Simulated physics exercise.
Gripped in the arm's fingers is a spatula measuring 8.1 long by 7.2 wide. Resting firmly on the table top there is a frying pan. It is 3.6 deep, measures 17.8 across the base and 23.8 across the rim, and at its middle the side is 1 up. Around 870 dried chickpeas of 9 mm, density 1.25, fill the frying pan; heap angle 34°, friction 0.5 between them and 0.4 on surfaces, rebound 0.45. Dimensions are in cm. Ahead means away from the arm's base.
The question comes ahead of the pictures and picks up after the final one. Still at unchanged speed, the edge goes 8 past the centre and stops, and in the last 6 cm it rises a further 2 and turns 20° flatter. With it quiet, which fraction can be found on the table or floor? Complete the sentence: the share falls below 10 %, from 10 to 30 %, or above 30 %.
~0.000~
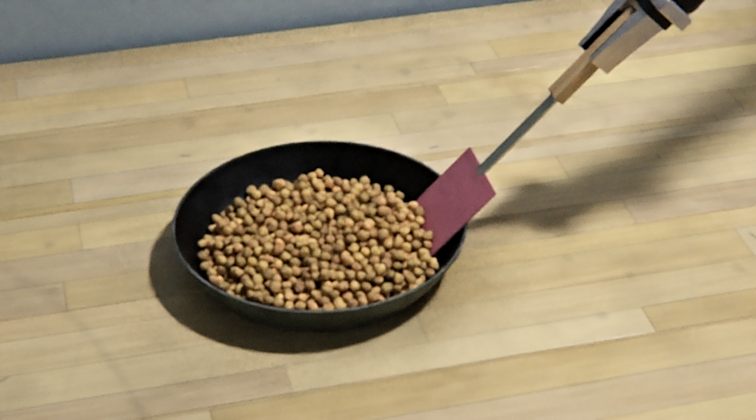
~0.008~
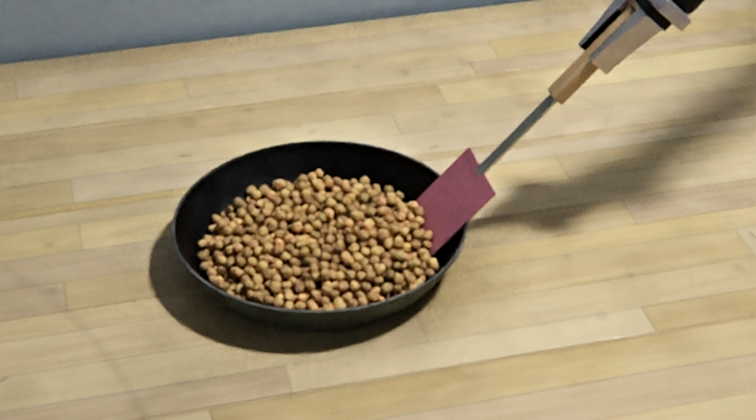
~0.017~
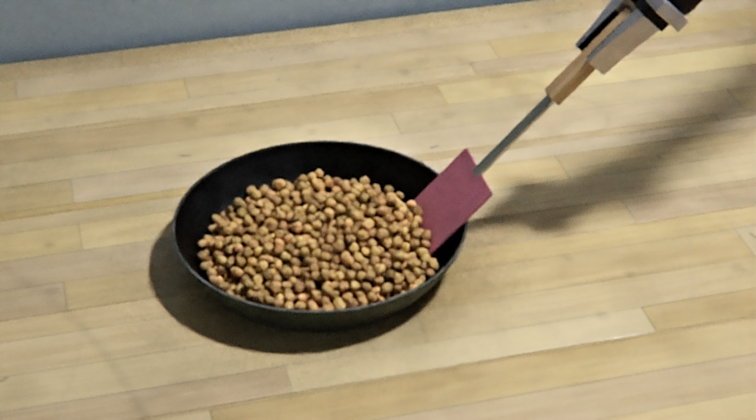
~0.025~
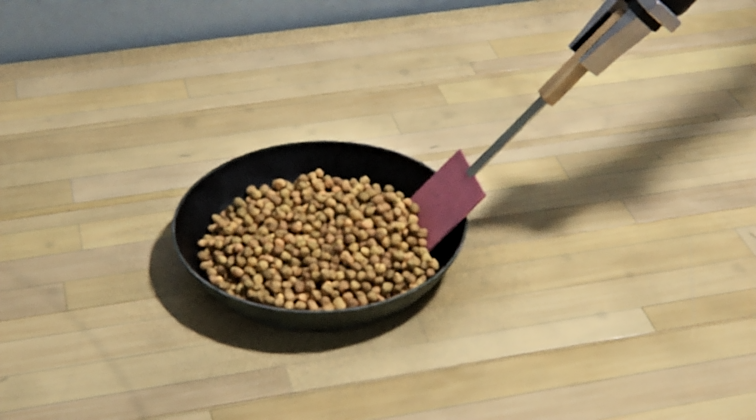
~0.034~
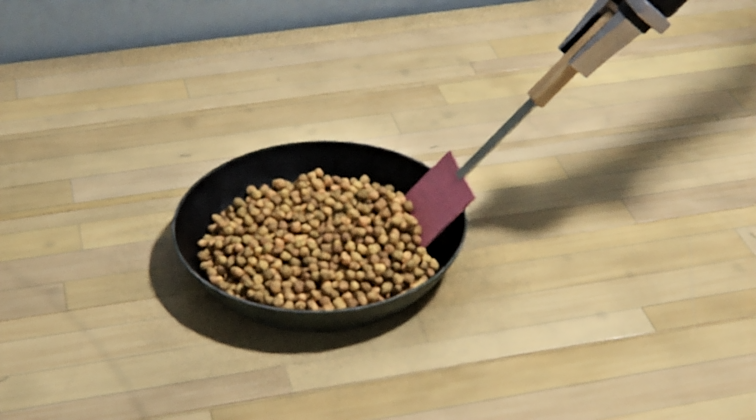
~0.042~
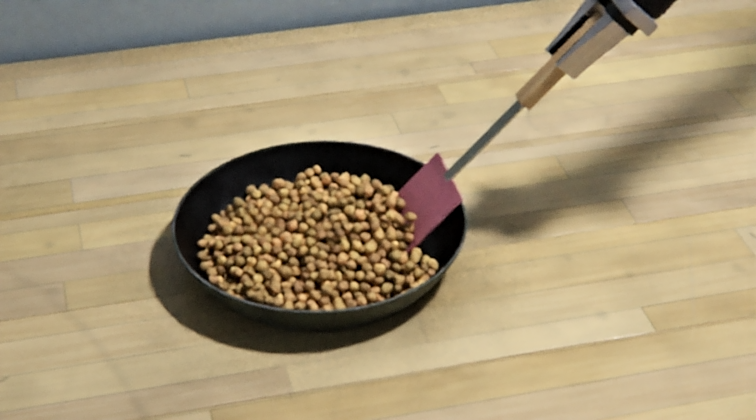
The share falls from 10 to 30 %.
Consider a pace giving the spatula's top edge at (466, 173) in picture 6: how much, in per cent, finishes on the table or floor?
Some 5 per cent.
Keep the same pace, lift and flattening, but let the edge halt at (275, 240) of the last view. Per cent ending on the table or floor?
Roughly 5 per cent.
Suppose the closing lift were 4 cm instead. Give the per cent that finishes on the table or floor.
Roughly 25 per cent.
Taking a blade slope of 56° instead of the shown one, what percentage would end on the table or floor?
Then roughly 20 percent.
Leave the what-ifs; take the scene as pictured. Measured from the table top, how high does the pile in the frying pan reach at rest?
Roughly 5.0 centimetres.
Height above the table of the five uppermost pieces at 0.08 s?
I'd say close to 6 cm on average.
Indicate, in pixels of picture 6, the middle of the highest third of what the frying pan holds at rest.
Approximately at pixel (223, 247).
By 0.08 s, sloping 46°, highest piece 6 above the table; 872 in the frying pan.
By 0.11 s, sloping 41°, highest piece 8 above the table; 872 in the frying pan.
By 0.33 s, sloping 26°, highest piece 15 above the table; 710 in the frying pan, 153 on the table or floor, 9 on the blade or in flight.
By 1.38 s, sloping 26°, highest piece 5 above the table; 709 in the frying pan, 163 on the table or floor.
Final count, 709 in the frying pan, 163 on the table or floor. That is 19 % on the table or floor.
